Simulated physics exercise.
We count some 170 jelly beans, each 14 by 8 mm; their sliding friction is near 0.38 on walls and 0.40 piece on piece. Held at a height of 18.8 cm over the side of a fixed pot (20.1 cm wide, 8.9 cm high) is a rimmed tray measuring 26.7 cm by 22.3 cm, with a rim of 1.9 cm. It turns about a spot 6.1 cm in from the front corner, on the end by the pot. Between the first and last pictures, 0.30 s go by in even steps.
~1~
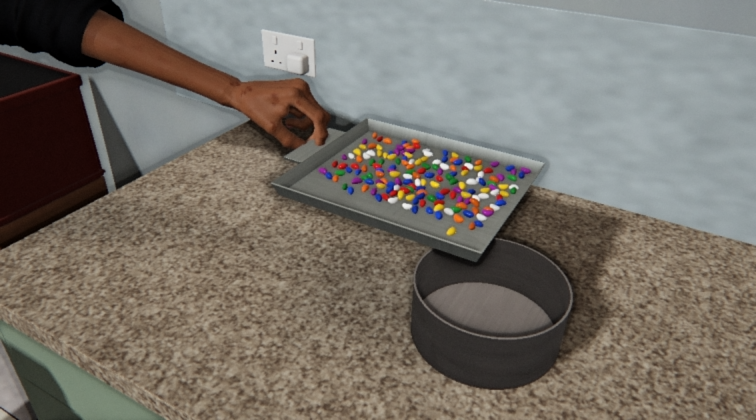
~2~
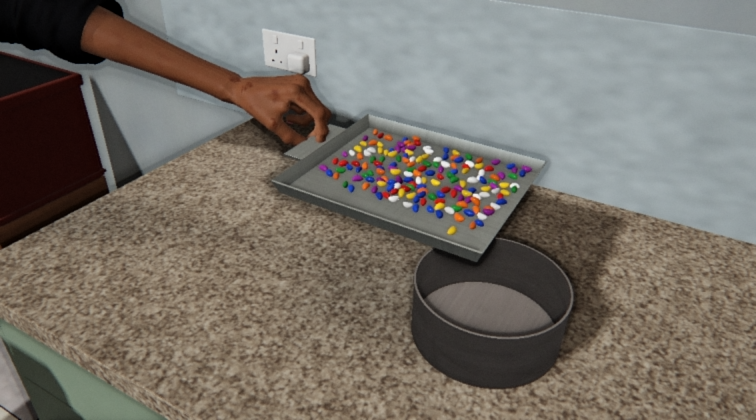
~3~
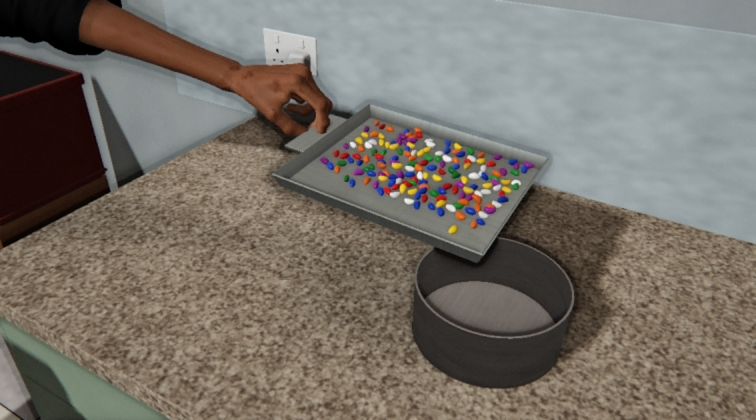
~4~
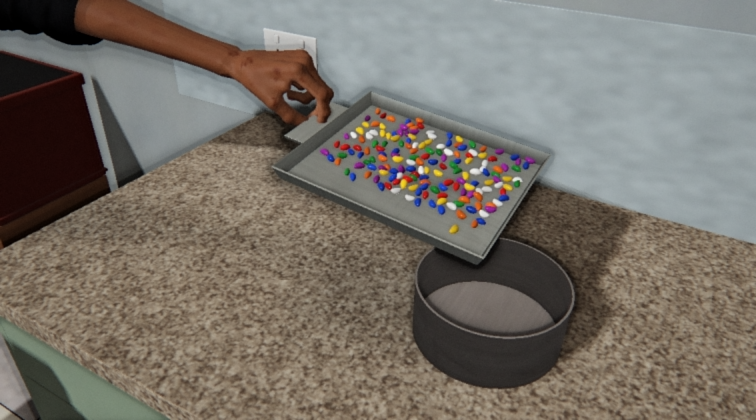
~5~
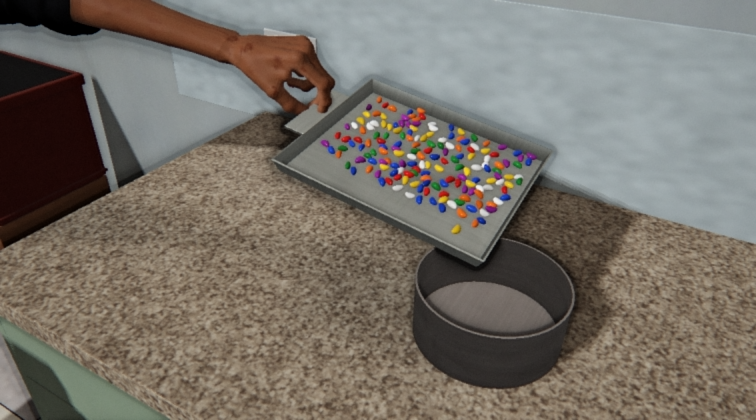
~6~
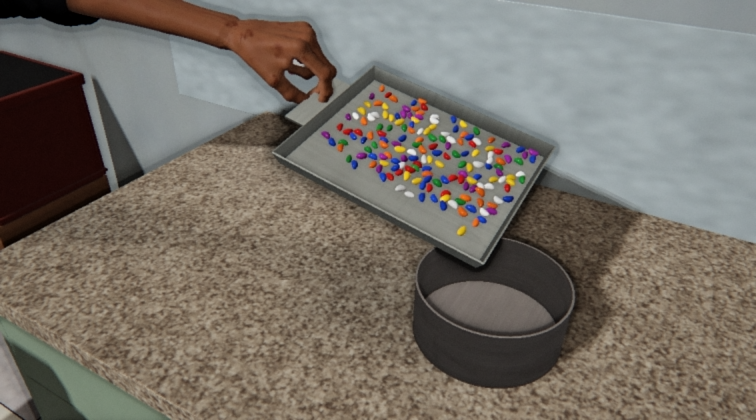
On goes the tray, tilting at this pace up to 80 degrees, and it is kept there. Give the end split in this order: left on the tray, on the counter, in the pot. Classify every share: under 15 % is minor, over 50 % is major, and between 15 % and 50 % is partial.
Tray: Minor, counter: Major, pot: Partial.
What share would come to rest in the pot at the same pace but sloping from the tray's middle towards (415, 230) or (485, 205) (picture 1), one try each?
That would be close to 40 per cent, then close to 65 per cent.
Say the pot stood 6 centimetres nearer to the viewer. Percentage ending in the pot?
My estimate: Some 100 per cent.
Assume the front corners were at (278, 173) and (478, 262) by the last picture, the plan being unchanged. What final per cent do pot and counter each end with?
Pot: 35, counter: 65.
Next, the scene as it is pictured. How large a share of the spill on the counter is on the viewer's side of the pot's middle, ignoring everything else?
About 100 per cent.
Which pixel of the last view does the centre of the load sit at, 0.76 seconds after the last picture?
(484, 259), roughly.
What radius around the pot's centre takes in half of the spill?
Close to 18 cm, give or take.
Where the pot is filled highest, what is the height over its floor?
Height: Approx. 1.0 cm.
Then, 0.45 s after the last picture, tilt 46 degrees; the tray holds 100 %, the pot 0 %.
Then, 0.76 s after the last picture, tilt 67 degrees; the tray holds 70 %, the pot 5 %.
Then, 1.16 s after the last picture, tilt 80 degrees; the tray holds 10 %, the pot 30 %.
In the end, tray 0 %, counter 60 %, pot 40 %.
